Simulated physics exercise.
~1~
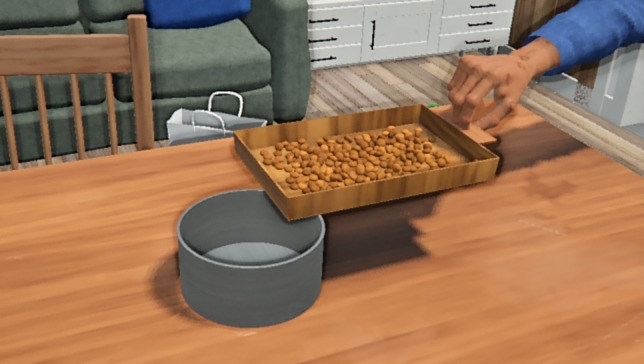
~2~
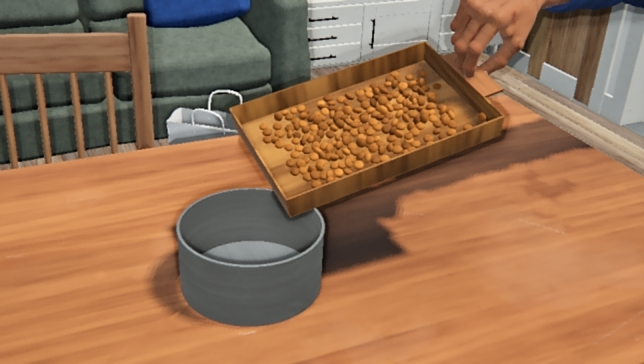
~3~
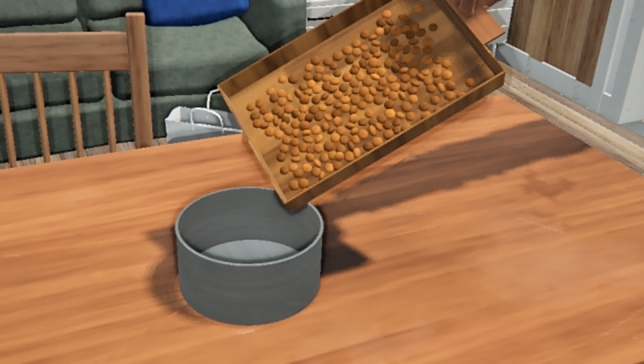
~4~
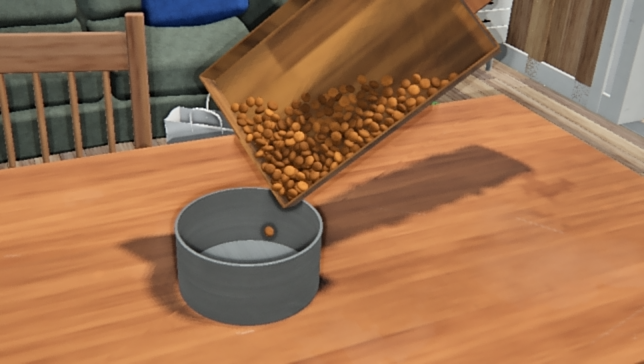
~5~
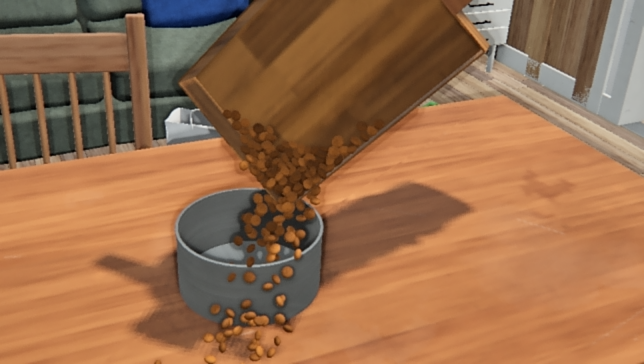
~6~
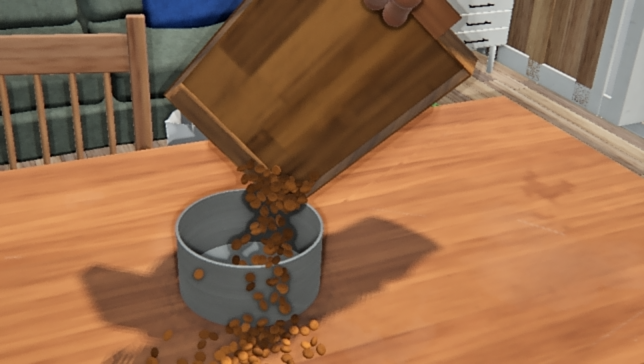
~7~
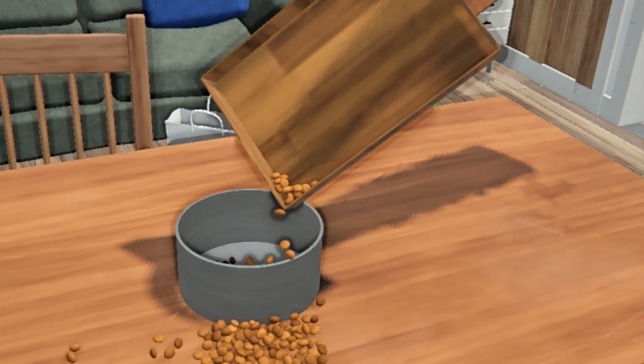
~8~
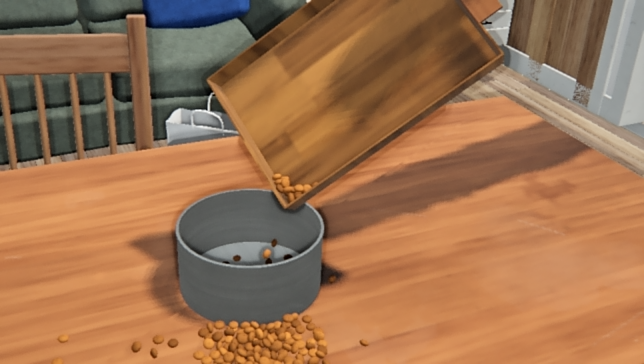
A hand in a blue sleeve holds a wooden tray of small brown kibble pieces above a wooden table, seen from slightly above in a living space with a green sofa, a wooden chair at left and white cabinets behind. A round grey pot stands below the tray. The tray tips steeply down to the left, and the pieces slide to its lower corner. They pour out in a stream, some into the pot but most onto the table in front. The tray then tilts partway back, leaving a heap before the pot, a few pieces inside it and a few in the tray's corner.
